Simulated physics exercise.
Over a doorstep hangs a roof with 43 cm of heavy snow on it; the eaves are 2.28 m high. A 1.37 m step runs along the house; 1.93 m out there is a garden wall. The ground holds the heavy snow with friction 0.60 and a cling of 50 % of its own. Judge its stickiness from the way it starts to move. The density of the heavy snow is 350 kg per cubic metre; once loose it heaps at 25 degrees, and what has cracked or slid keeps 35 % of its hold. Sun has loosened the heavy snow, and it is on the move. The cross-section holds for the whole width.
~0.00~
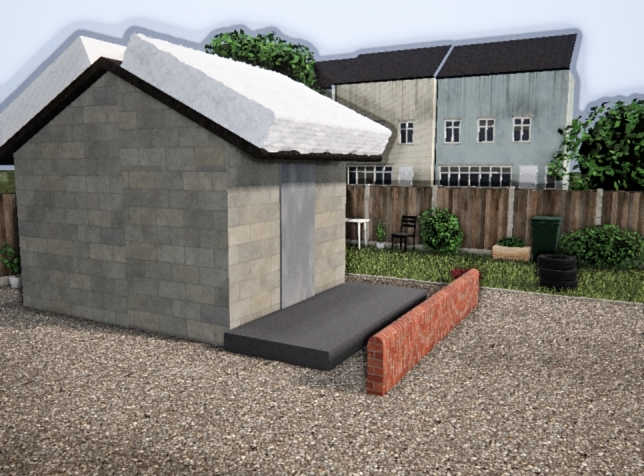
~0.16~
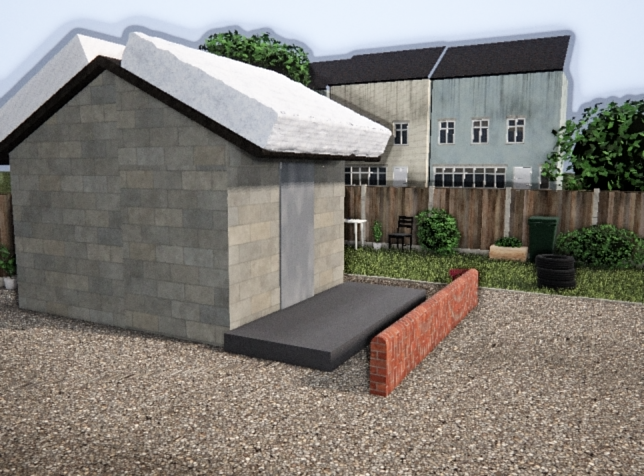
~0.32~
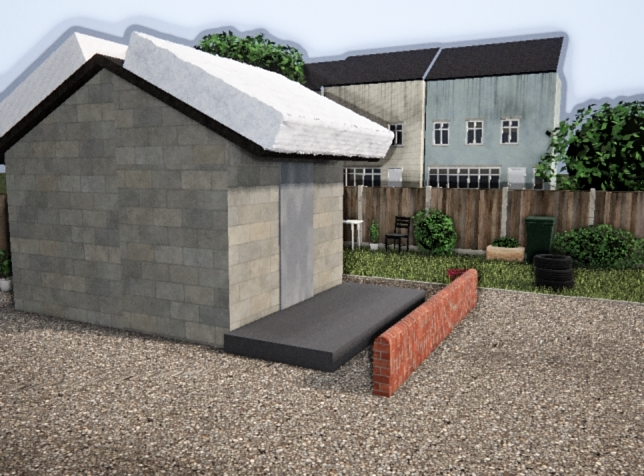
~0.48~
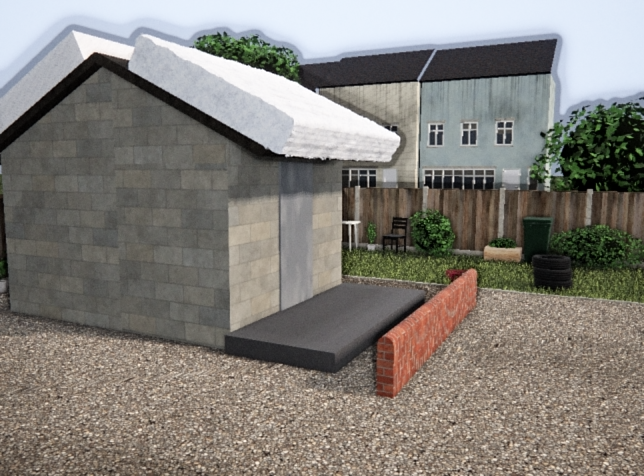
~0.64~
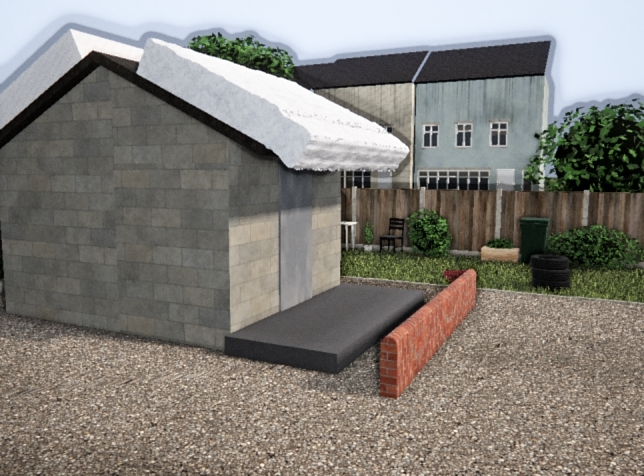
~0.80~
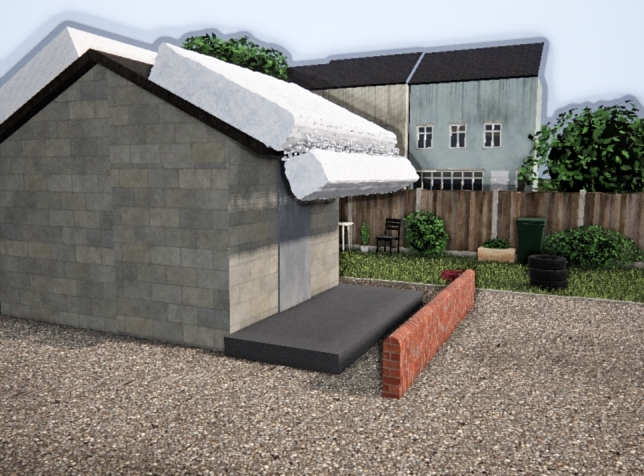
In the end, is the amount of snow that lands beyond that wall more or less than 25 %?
The amount of snow that lands beyond that wall is more than 25 %.
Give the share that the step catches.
Near 25 %.
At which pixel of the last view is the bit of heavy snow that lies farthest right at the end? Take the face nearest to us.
Around (625, 423).
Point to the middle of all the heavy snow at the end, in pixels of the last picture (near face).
At about (400, 357).
After 1.20 s, 67 % is still on the roof and 0 % is past the low wall.
After 1.67 s, 19 % is still on the roof and 1 % is past the low wall.
After 2.13 s, none is still on the roof and 33 % is past the low wall.
After 2.60 s, none is still on the roof and 34 % is past the low wall.
After 3.60 s, at the end, none is still on the roof and 34 % is past the low wall.
